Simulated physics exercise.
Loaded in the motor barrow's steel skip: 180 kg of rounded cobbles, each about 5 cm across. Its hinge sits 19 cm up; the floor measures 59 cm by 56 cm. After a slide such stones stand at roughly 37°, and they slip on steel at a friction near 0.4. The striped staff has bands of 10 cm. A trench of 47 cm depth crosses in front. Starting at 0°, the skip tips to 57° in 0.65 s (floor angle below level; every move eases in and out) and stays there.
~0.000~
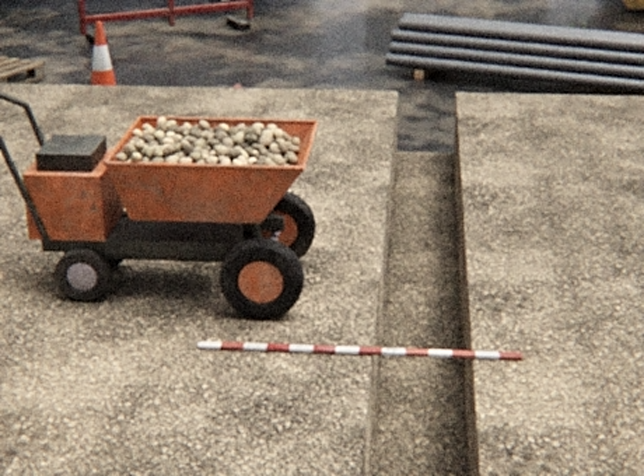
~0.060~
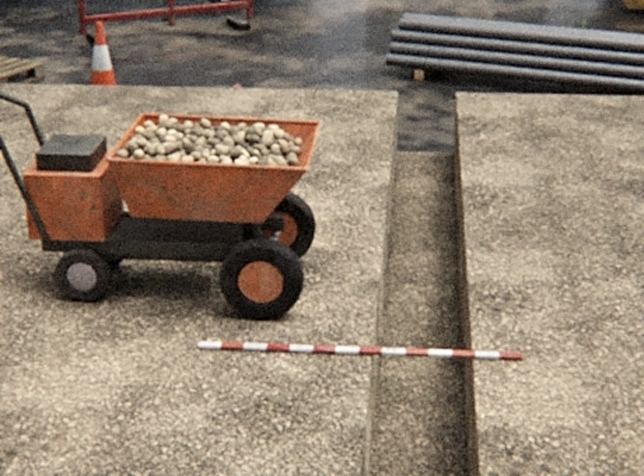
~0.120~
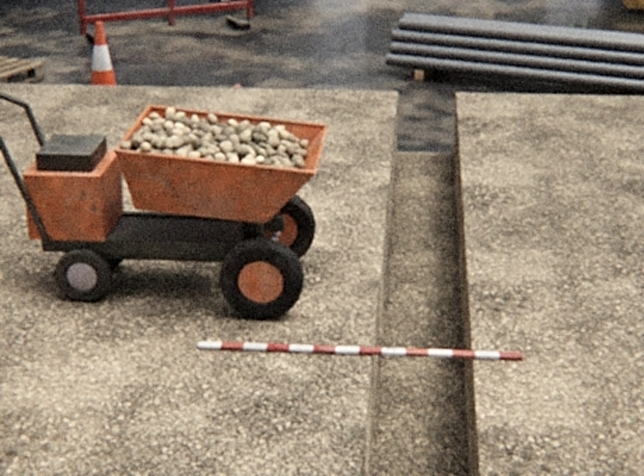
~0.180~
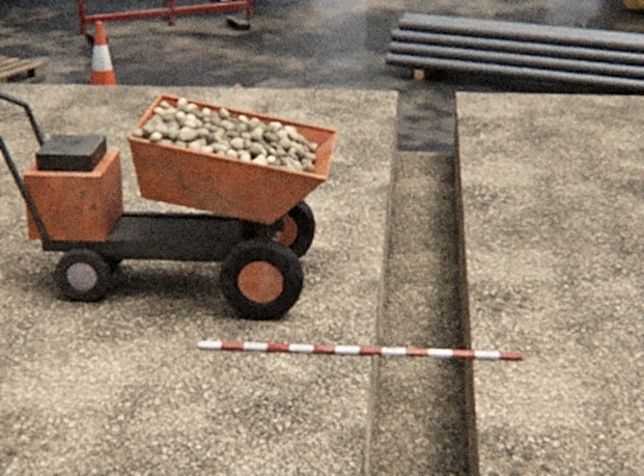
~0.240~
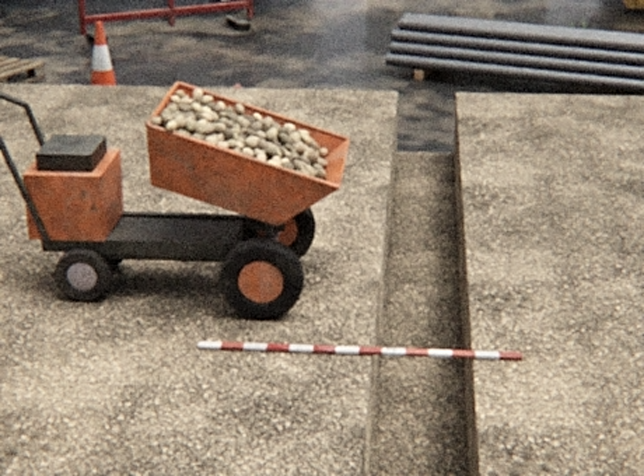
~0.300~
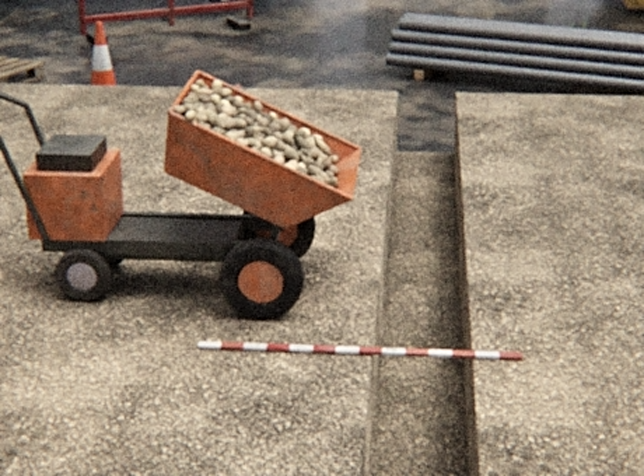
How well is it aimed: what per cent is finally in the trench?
Roughly 48 per cent ends in the trench.
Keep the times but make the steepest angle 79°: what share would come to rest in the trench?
In that case some 80 per cent.
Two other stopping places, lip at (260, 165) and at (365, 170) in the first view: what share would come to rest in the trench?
First some 60, then 15 per cent.
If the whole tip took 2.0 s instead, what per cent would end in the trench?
It would be near 60 per cent.
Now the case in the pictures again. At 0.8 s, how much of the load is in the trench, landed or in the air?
Some 10 per cent.
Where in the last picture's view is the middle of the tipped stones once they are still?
Around (442, 371).
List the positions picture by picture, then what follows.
The first frame shows lip at (303, 169), floor tilted 0°, highest stones at (221, 134).
In the second frame, the skip is at 1°, its lip at (306, 170); the top of the load is at (204, 130); the stones move at 0.4 m/s on average.
The third frame shows lip at (314, 173), floor tilted 5°, highest stones at (173, 122); the stones move at 0.7 m/s on average.
In the fourth frame, the skip is at 11°, its lip at (326, 179); the top of the load is at (173, 113); the stones move at 1.0 m/s on average.
In the fifth frame, the skip is at 18°, its lip at (339, 188); the top of the load is at (186, 103); the stones move at 1.2 m/s on average.
In the sixth frame, the skip is at 25°, its lip at (352, 199); the top of the load is at (206, 93); the stones move at 1.2 m/s on average.
After 0.5 s the floor is at 48°; 100 % in the skip; the foremost stones are at (367, 201).
After 0.8 s the floor is at 57°; 87 % in the skip, 12 % in the trench; the foremost stones are at (446, 261).
After 1.1 s the floor is at 57°; 49 % in the skip, 34 % in the trench, 17 % past the trench; the foremost stones are at (575, 296).
After 3.0 s the floor is at 57°; 34 % in the skip, 48 % in the trench, 17 % past the trench; the foremost stones are past the picture's edge.
